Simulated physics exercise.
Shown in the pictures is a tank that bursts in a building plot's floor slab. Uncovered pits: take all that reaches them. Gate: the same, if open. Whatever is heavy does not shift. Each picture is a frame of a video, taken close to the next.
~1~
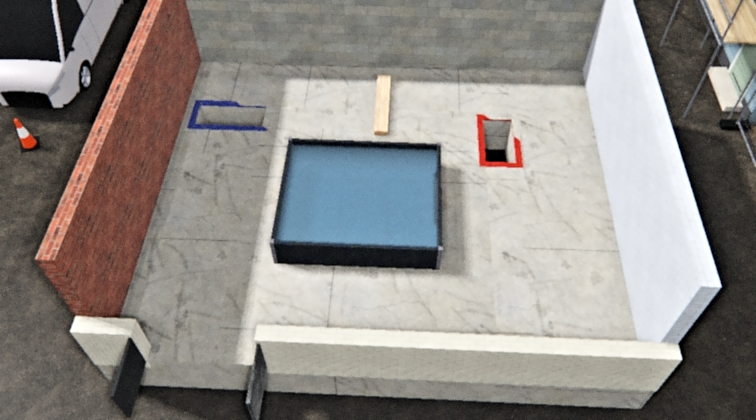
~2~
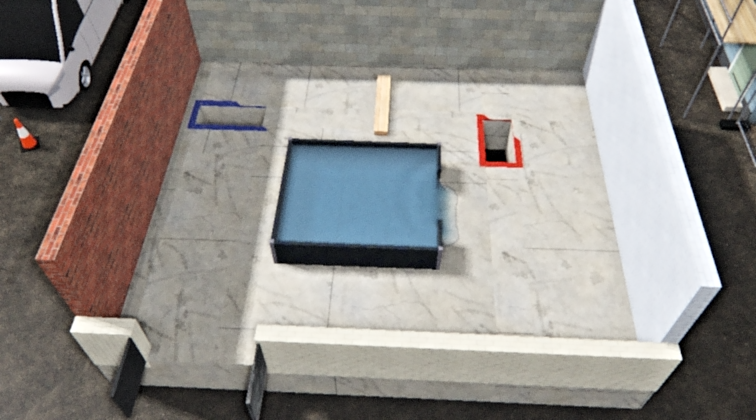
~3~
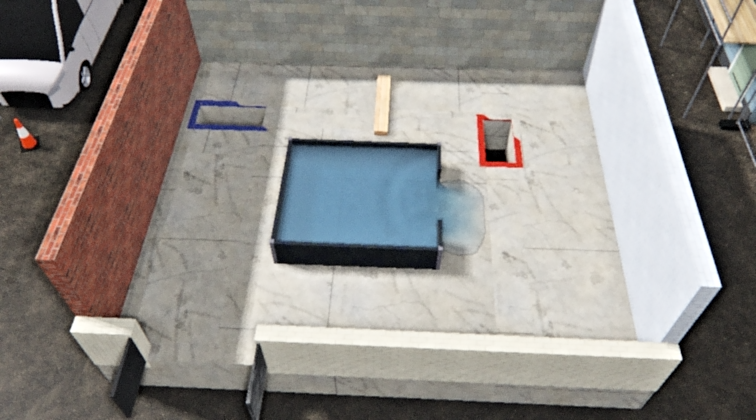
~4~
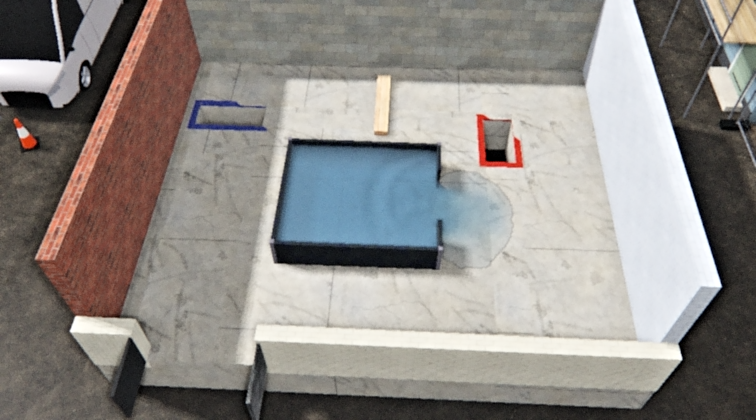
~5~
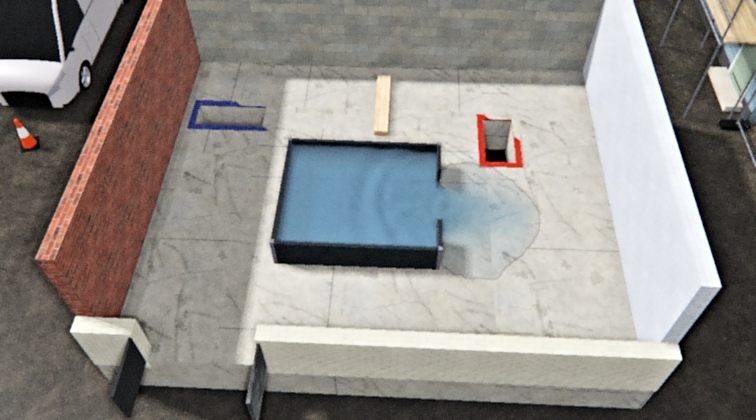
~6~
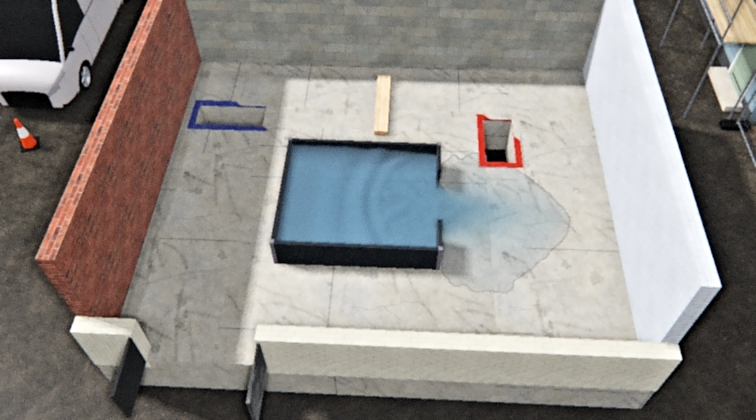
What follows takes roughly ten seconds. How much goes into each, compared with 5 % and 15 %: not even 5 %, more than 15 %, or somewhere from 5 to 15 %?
The gate is nearly idle - draining beneath five per cent. The red pit is moderately busy - draining five to fifteen per cent. The blue pit is nearly idle - draining beneath five per cent.
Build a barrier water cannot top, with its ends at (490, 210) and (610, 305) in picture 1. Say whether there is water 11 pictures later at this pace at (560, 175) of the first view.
My call: Swamped.
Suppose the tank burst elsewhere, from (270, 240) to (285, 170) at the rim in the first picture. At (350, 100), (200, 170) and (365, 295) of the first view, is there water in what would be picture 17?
Listed in order, they come out without a puddle, sitting in a pool and without a puddle.
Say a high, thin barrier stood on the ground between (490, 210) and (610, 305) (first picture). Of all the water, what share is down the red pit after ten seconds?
Red: 14 %.
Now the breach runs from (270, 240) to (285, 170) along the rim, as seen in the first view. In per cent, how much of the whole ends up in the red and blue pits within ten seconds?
Parts in a hundred: Red 0, blue 20.
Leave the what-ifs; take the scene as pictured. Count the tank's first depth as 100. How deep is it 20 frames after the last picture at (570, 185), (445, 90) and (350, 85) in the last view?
Estimated readings in sequence: 25, 0, 0 percent.
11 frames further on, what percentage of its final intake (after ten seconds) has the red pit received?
It should be near 15 percent of the ten-second total.
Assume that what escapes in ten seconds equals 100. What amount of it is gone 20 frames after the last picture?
Roughly 25 %.
A moment on, water covers 15 % of the floor; the gate 0 %, the red pit 0 %, the blue pit 0 %.
Next, water covers 25 % of the floor; the gate 0 %, the red pit 1 %, the blue pit 0 %.
Then, water covers 30 % of the floor; the gate 0 %, the red pit 2 %, the blue pit 0 %.
Later, water covers 55 % of the floor; the gate 0 %, the red pit 4 %, the blue pit 0 %.
In the end, water covers 75 % of the floor; the gate 2 %, the red pit 7 %, the blue pit 0 %.
